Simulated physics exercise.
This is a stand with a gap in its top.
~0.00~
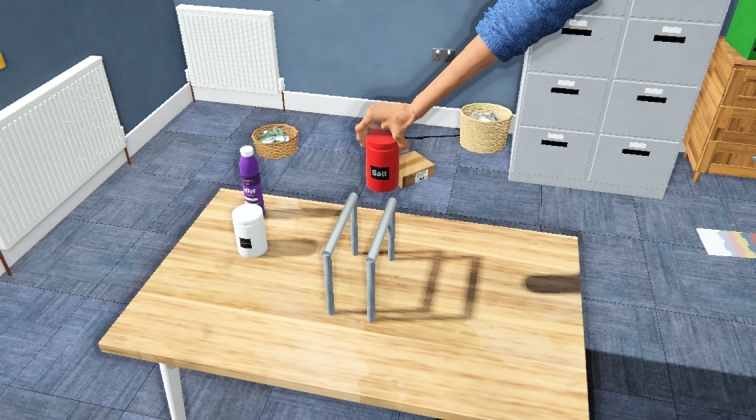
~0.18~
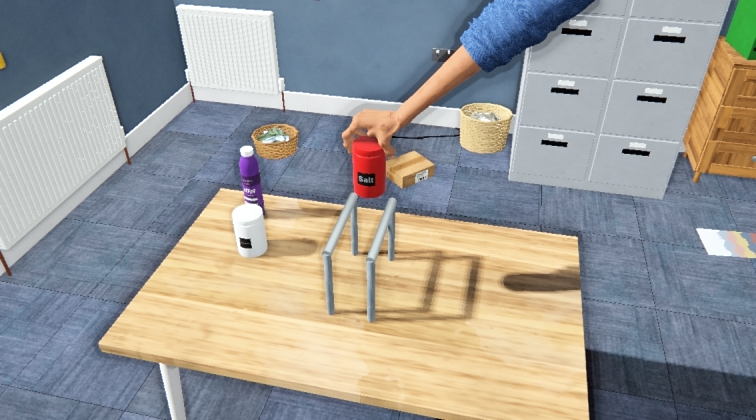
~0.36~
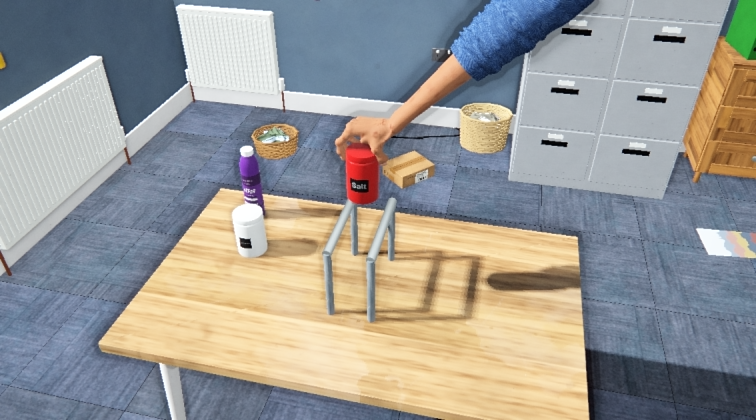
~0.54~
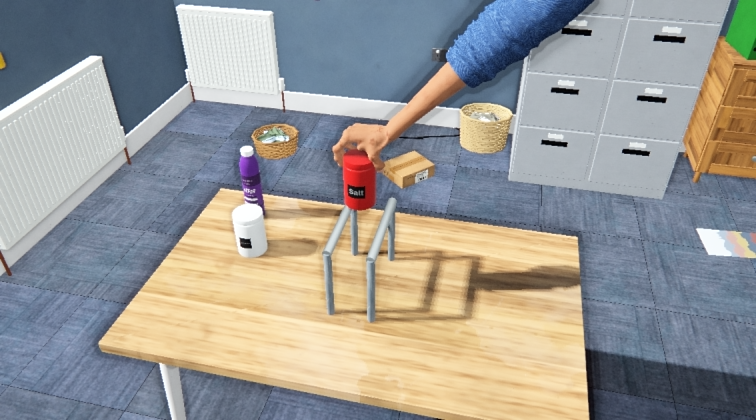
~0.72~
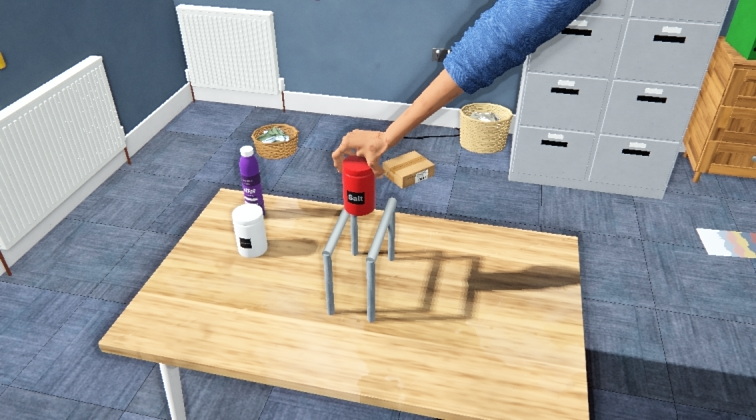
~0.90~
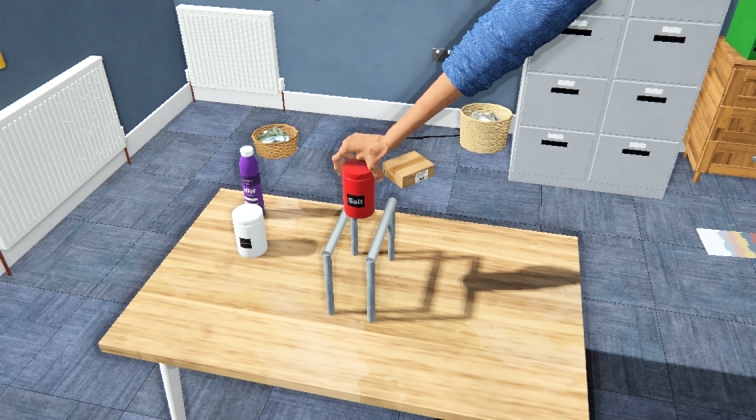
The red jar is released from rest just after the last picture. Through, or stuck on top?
The jar drops through.
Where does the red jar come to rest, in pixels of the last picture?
Around (414, 282).
After 1.20 s, red jar slid well along near (363, 243).
After 1.30 s, red jar tipped 22° from how it was near (376, 266).
At rest (1.9 s), tipped over on the stand or table, red jar; the other 2 in place. Seen from the same camera at the end, red jar near (414, 282). The jar goes down the gap.
